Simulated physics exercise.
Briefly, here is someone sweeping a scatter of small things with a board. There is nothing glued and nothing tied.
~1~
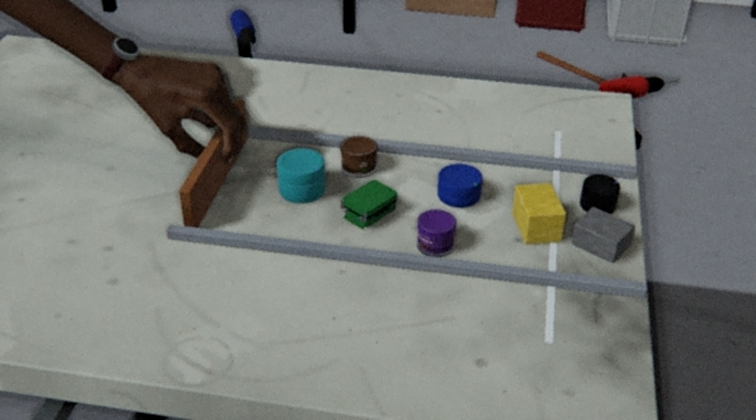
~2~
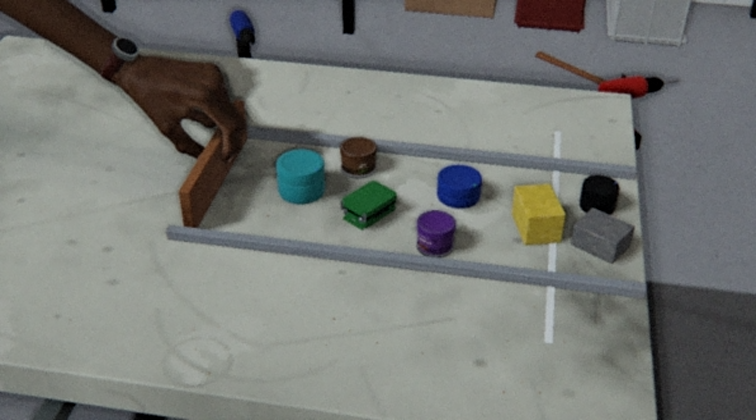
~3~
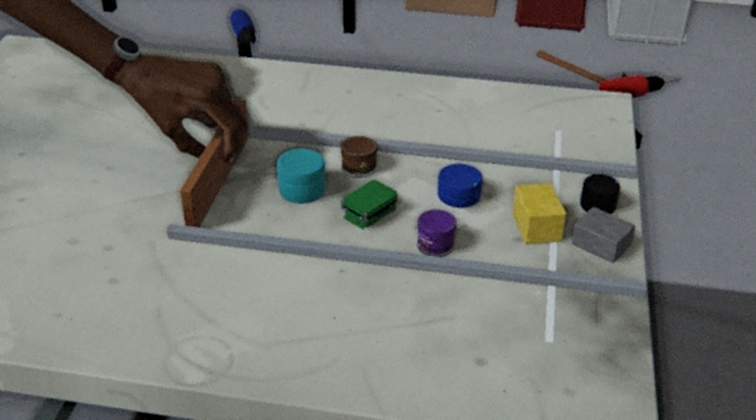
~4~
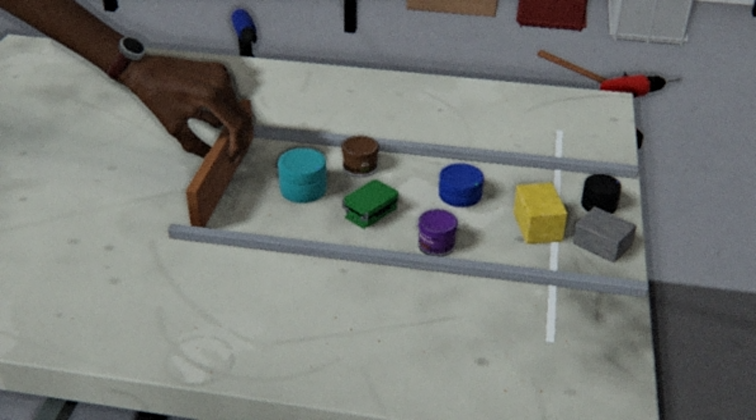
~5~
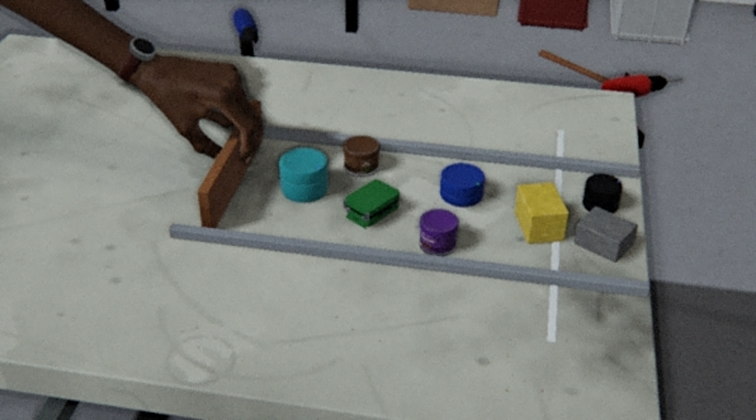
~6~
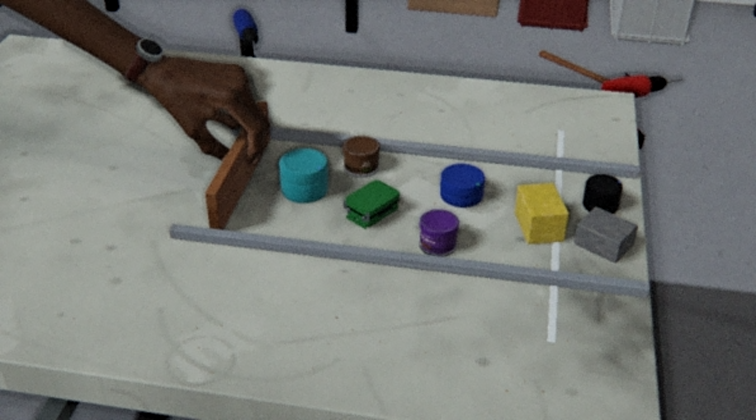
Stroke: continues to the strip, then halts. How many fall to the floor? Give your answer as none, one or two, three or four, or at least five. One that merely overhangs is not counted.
The count is one or two.
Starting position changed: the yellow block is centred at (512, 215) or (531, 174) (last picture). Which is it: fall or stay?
The yellow block remains up; stays on.
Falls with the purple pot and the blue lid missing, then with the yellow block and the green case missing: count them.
The count is 1 in the first case and 1 in the second.
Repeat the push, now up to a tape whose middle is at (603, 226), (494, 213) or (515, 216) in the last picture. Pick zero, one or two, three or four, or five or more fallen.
So, one after another, I'd give three or four; none at all; no fall at all.
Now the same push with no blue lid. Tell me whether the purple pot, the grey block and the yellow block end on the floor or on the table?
Purple pot: Still up; grey block: Down; yellow block: Still up.
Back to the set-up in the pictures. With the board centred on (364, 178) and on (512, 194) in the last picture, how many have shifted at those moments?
Answer - first 3, then 8.
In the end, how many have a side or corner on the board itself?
4 are in contact with it.
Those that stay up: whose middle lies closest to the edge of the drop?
The yellow block winds up nearest.
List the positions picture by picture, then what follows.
In the first frame, grey block (603, 235); black lid (600, 195); yellow block (538, 213); board (216, 162); tape (554, 221).
In the second frame, black lid (599, 196); board (216, 163).
In the third frame, yellow block (538, 214); blue lid (460, 186).
In the fourth frame, grey block (604, 235); green case (371, 205).
In the fifth frame, black lid (602, 194); turquoise lid (304, 175).
In the sixth frame, grey block (606, 235); black lid (602, 195); yellow block (541, 213); board (241, 164); tape (557, 220).
Soon after, none off yet; grey block at rest near (606, 235); black lid at rest near (602, 195); yellow block at rest near (541, 213).
At rest, the number that fall off is one or two; fallen, black lid and grey block.
